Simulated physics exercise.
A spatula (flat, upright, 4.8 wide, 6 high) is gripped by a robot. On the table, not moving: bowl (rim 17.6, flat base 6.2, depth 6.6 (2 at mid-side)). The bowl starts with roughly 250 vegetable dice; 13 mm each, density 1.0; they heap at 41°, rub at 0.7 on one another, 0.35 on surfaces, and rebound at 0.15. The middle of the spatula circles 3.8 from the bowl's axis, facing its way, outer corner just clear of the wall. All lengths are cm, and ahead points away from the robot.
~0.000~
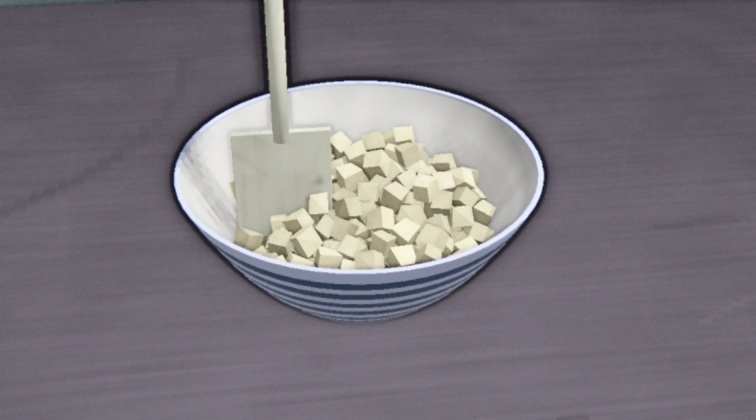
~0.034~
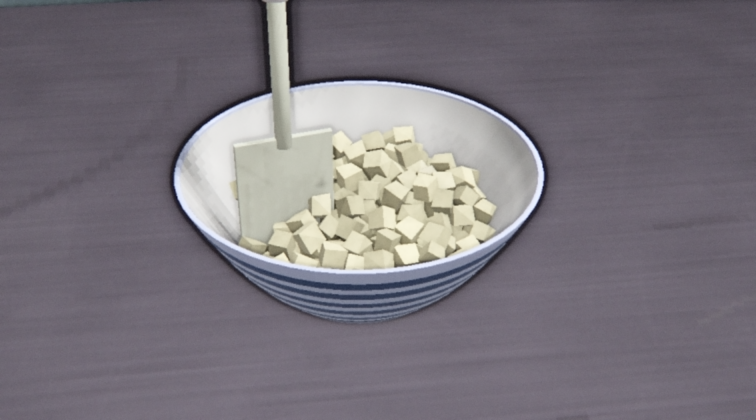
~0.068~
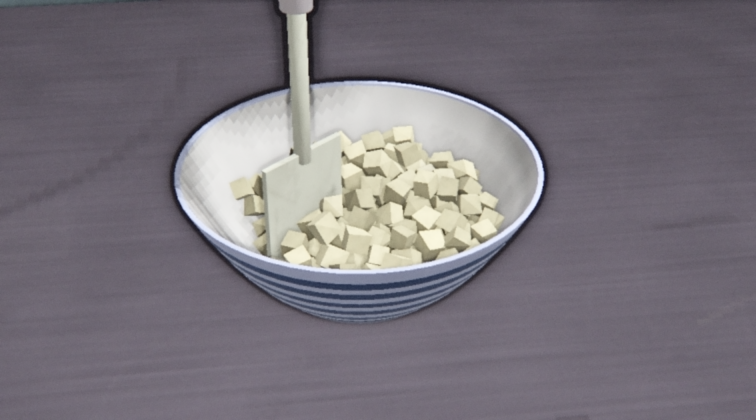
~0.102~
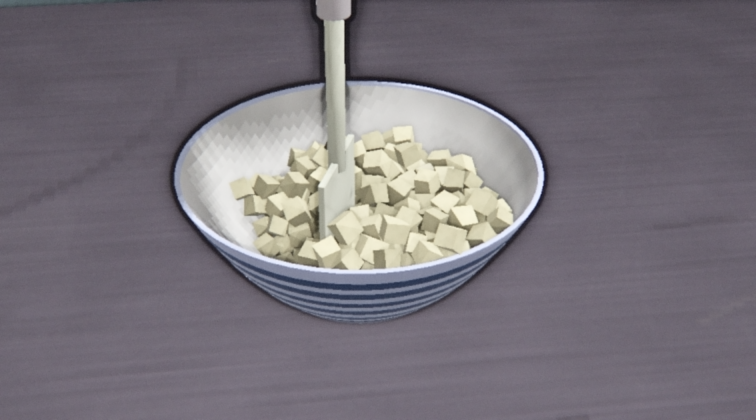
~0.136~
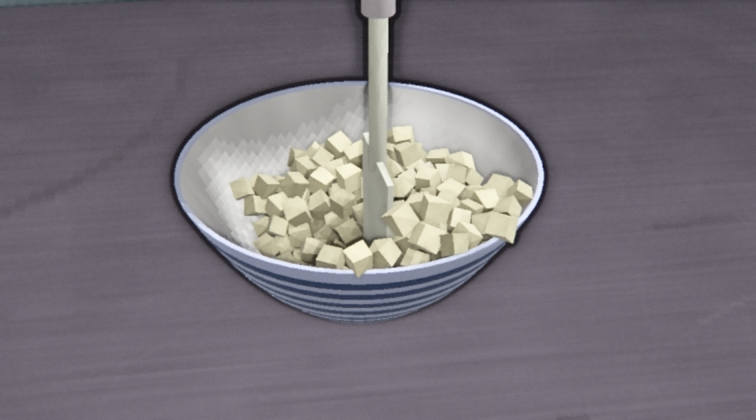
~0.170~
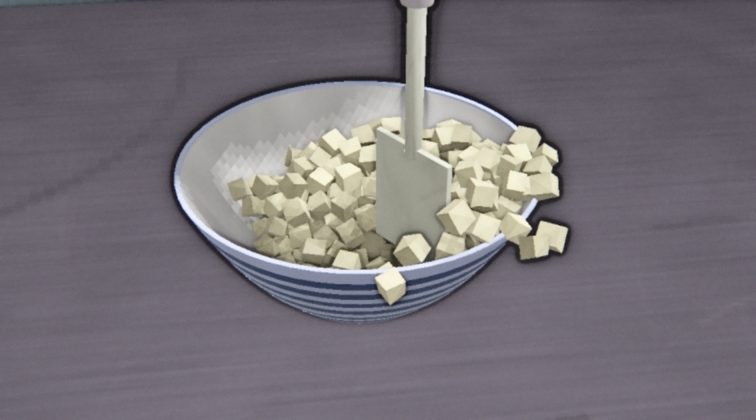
A pale spatula swept from left to right through a striped bowl of small cream-coloured cubes, turning as it went and pushing them against the right side, where several tumbled over the rim.
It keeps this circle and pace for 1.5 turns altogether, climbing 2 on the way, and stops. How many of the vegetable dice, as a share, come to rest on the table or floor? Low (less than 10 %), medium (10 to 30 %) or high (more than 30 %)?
On the table or floor the share is high, more than 30 %.
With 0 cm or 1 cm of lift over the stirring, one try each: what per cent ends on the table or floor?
About 45 and 45 per cent.
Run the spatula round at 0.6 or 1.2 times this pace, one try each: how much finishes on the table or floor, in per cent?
Some 25 and 45 per cent.
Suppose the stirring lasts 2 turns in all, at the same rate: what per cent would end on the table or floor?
It would be near 45 per cent.
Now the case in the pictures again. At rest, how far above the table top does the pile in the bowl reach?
About 6.0 cm.
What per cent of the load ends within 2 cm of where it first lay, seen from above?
Some 25 per cent.
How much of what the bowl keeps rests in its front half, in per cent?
Roughly 50 per cent.
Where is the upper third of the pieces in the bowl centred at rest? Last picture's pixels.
At about (371, 215).
By 0.36 s, 284° round, highest piece 10 above the table; 191 in the bowl, 28 on the table or floor, 29 in flight or on the tool.
By 0.56 s, 84° round, highest piece 9 above the table; 159 in the bowl, 78 on the table or floor, 11 in flight or on the tool.
By 0.85 s, 180° round, highest piece 6 above the table; 149 in the bowl, 99 on the table or floor.
By 1.55 s, 180° round, highest piece 6 above the table; 149 in the bowl, 99 on the table or floor.
Final count, 149 in the bowl, 99 on the table or floor. That is 40 % on the table or floor.
